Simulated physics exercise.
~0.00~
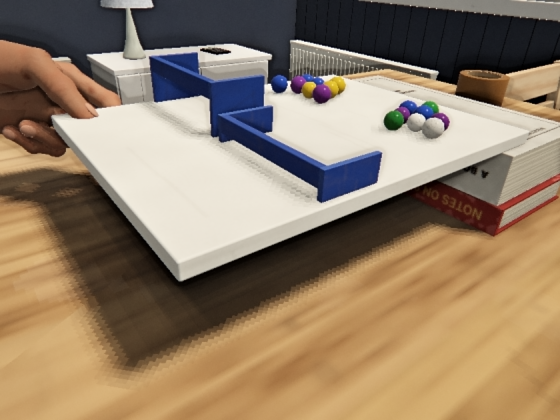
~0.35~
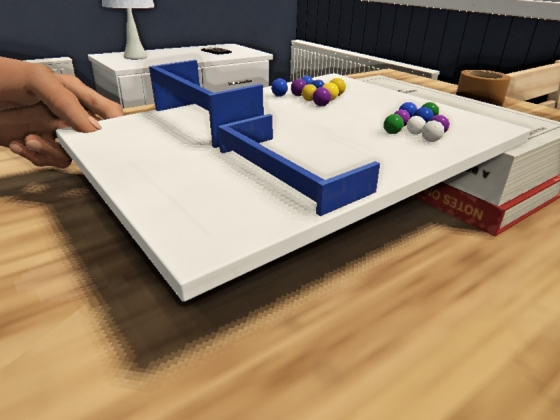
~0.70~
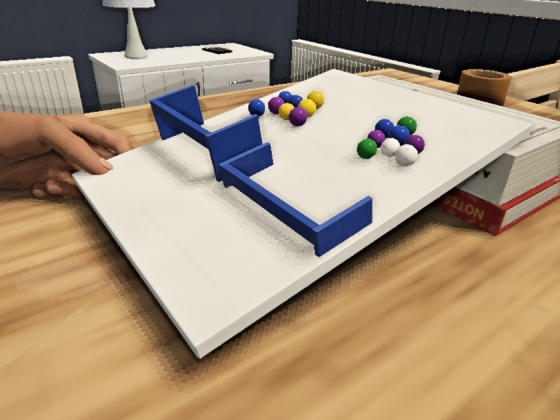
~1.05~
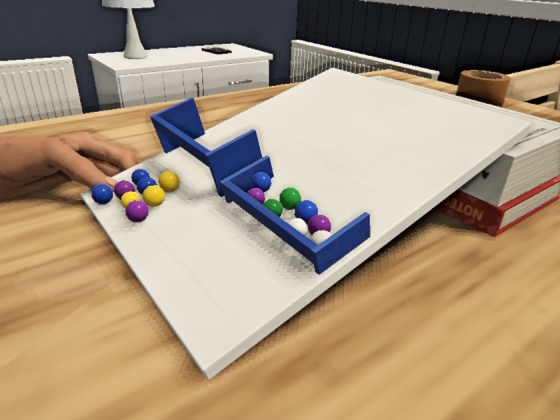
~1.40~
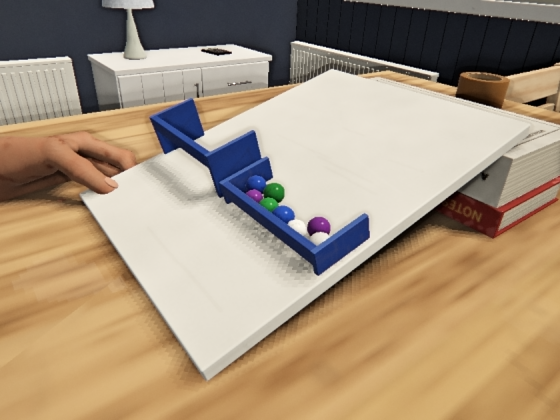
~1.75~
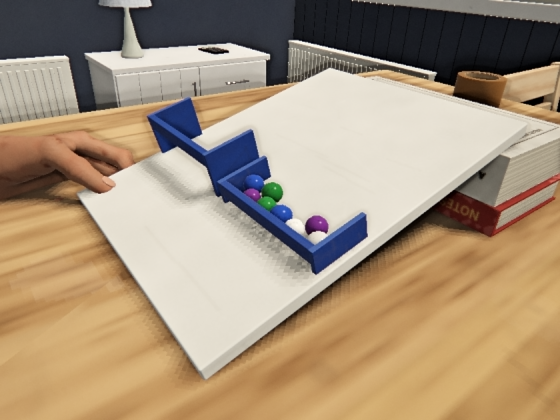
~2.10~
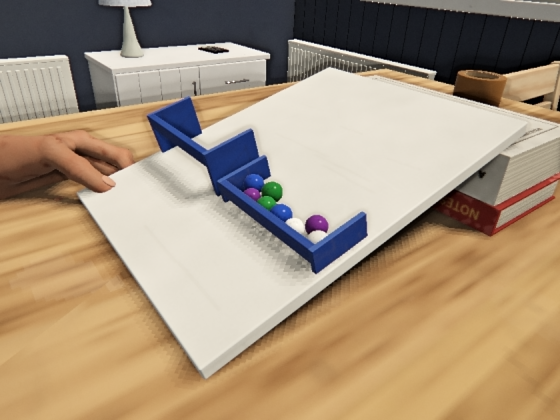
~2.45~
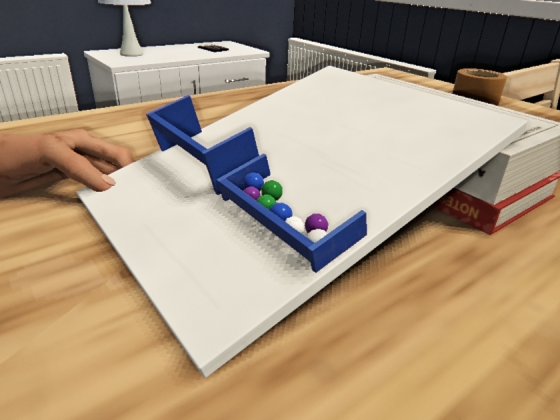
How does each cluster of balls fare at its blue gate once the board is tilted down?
The front cluster is stopped by its gate and stays gathered behind it, while the back cluster slips under its gate and rolls on down the board.
